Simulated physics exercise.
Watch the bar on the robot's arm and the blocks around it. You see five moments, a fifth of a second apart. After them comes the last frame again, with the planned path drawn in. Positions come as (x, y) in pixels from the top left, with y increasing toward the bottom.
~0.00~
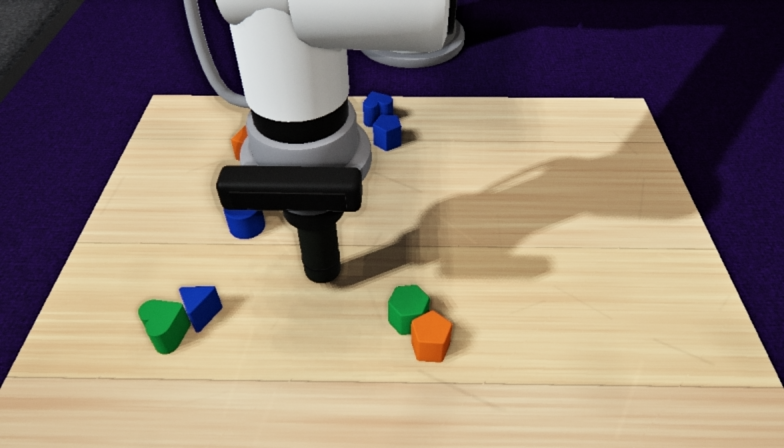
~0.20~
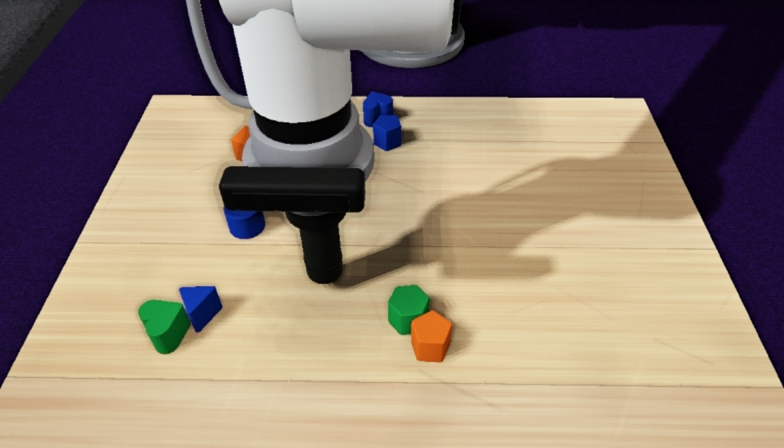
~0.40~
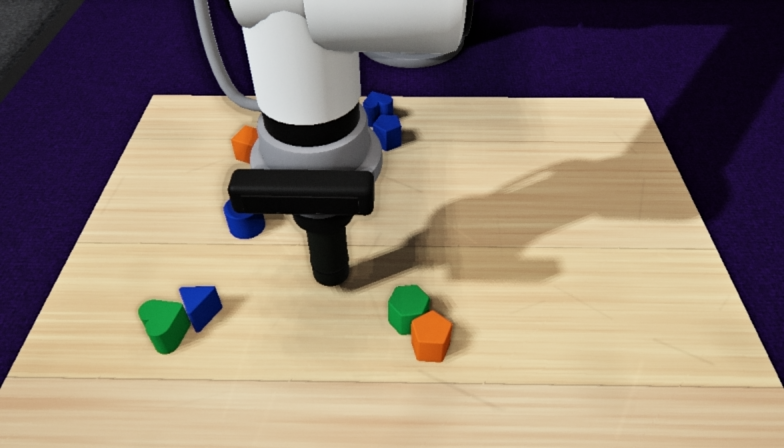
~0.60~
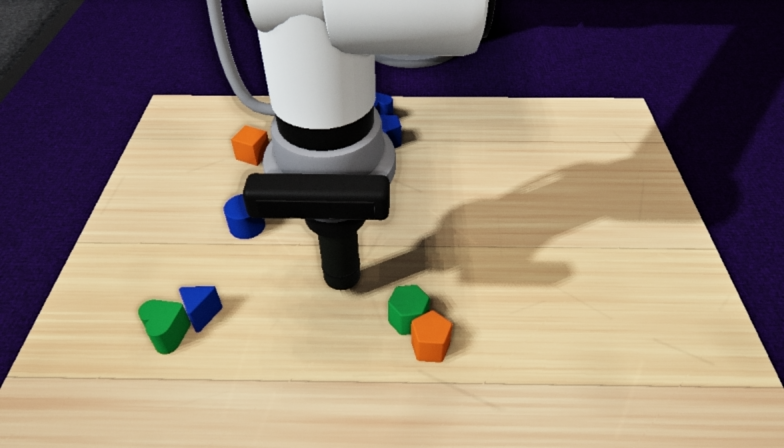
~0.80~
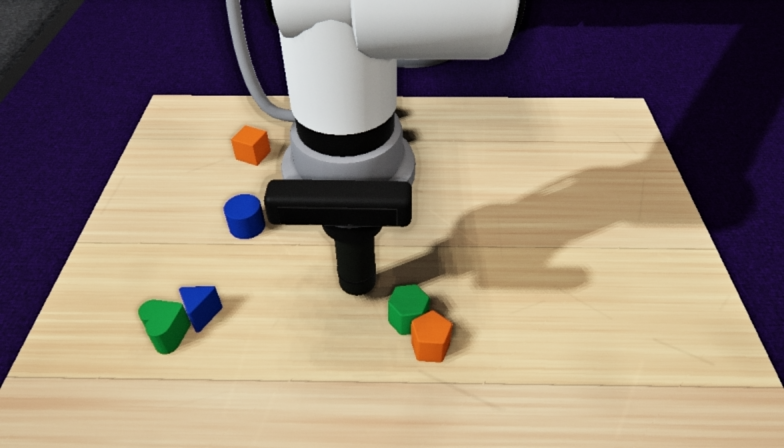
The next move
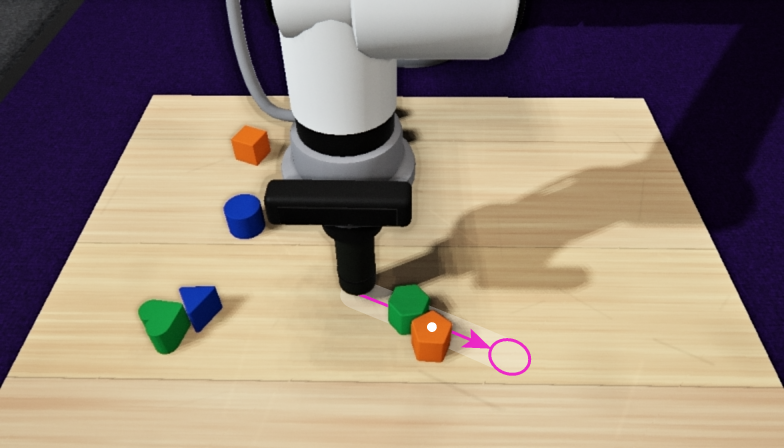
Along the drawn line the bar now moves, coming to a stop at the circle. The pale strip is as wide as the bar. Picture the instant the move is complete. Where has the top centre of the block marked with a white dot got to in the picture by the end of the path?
The middle of its top is at (467, 373).
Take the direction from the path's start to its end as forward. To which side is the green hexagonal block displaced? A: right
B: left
Answer: A.
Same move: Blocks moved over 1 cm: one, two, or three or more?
Two blocks, no more.
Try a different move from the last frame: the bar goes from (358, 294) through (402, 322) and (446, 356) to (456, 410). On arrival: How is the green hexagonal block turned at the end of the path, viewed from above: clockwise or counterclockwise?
Short answer: Counterclockwise.
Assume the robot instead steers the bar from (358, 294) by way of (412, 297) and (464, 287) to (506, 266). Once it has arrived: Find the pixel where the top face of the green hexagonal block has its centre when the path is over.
At the end it should sit near (436, 306).
The line goes from (358, 294) to (510, 357); the dot is on the orange five-sided block.
The first path, step by step. One third of the way, bar (408, 302); green hexagonal block (439, 314), turned 15° clockwise; orange five-sided block (450, 347), turned 25° clockwise.
Two thirds of the way, bar (460, 323); green hexagonal block (488, 343), turned 40° clockwise; orange five-sided block (467, 373), turned 85° clockwise.
At the end, bar (513, 345); green hexagonal block (533, 374), turned 80° clockwise; orange five-sided block (467, 373), turned 85° clockwise.
